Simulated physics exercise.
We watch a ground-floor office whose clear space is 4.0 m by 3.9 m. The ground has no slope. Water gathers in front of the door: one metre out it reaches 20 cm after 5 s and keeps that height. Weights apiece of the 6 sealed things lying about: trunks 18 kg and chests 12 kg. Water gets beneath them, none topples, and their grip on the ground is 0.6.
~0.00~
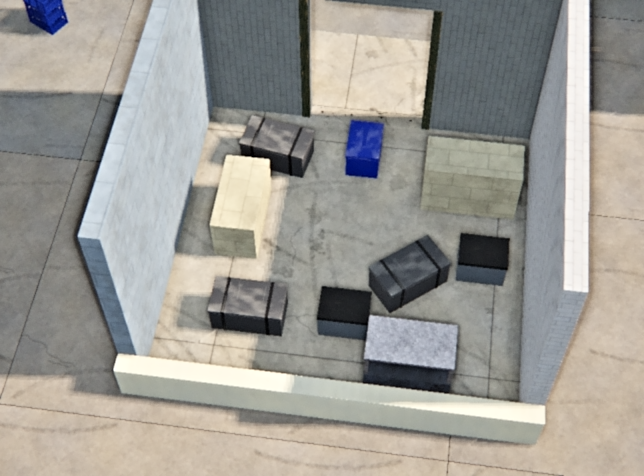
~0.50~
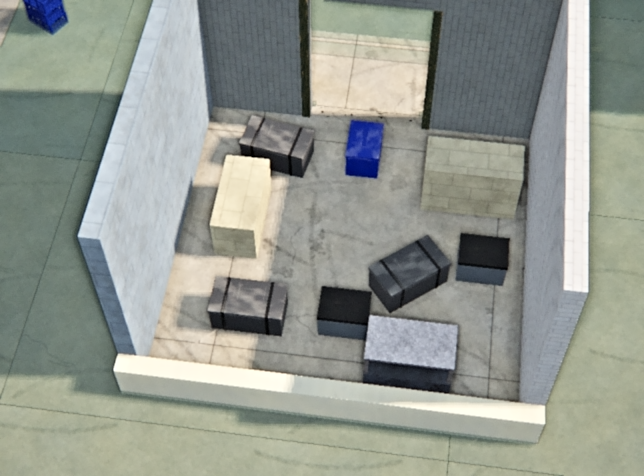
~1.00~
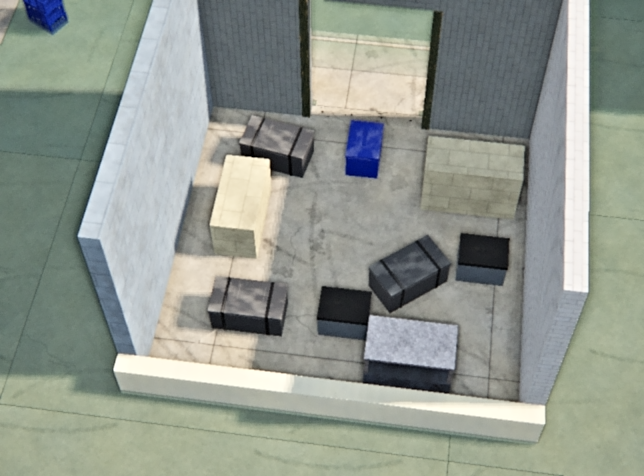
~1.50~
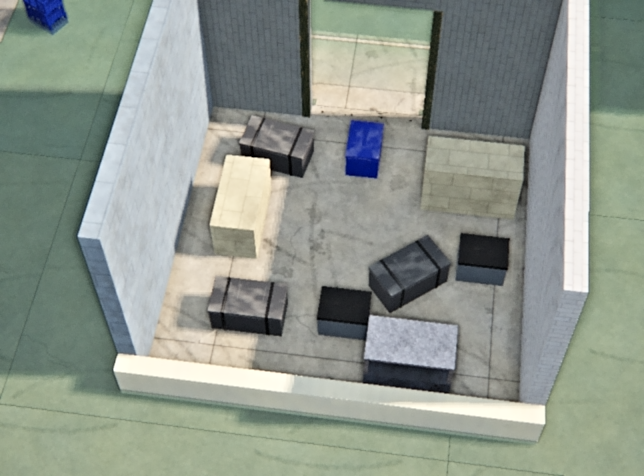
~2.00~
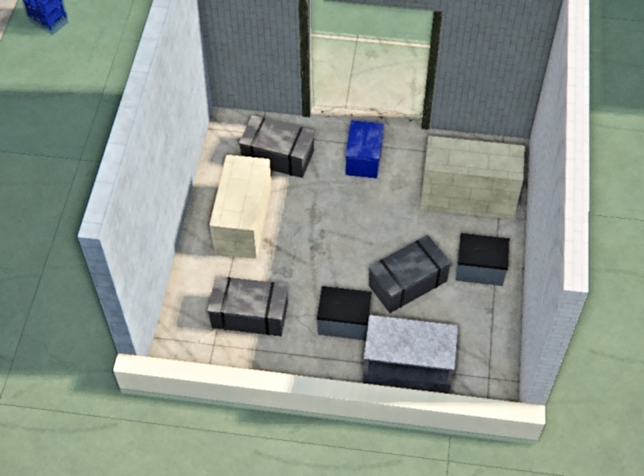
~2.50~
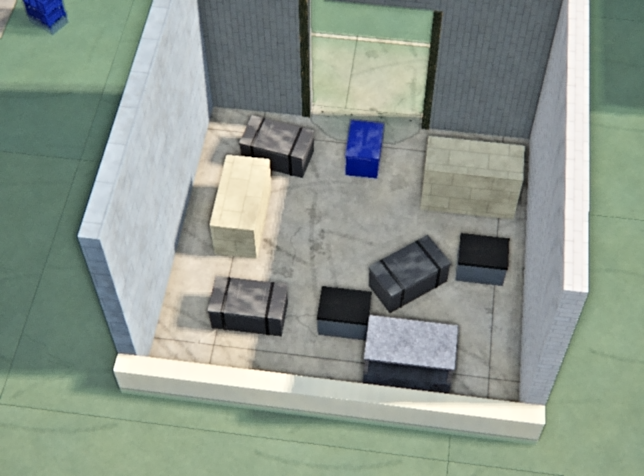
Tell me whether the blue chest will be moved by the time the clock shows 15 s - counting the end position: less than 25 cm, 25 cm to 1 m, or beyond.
Blue chest gets carried off.
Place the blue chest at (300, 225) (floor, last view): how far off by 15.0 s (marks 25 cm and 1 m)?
It travels far.
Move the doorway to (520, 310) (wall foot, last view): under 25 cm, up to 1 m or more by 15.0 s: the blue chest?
Then the blue chest travels far.
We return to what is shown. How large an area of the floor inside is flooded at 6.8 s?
Some 11.0 m2.
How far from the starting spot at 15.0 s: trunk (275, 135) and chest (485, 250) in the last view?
In that order: 140 cm, 40 cm.
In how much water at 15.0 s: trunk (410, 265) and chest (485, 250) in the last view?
About 13 and 11 cm.
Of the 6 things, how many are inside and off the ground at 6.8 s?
1 of them.
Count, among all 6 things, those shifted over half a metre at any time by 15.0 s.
6 of them.
After 3.5 s the blue chest is near (364, 144), 0.1 m from its start, aground; 0 afloat.
After 6.8 s the blue chest is near (334, 270), 1.9 m from its start, afloat; 1 afloat.
After 11.0 s the blue chest is near (253, 268), 2.2 m from its start, afloat; 6 afloat.
After 15.0 s the blue chest is near (232, 287), 2.6 m from its start, afloat; 6 afloat.
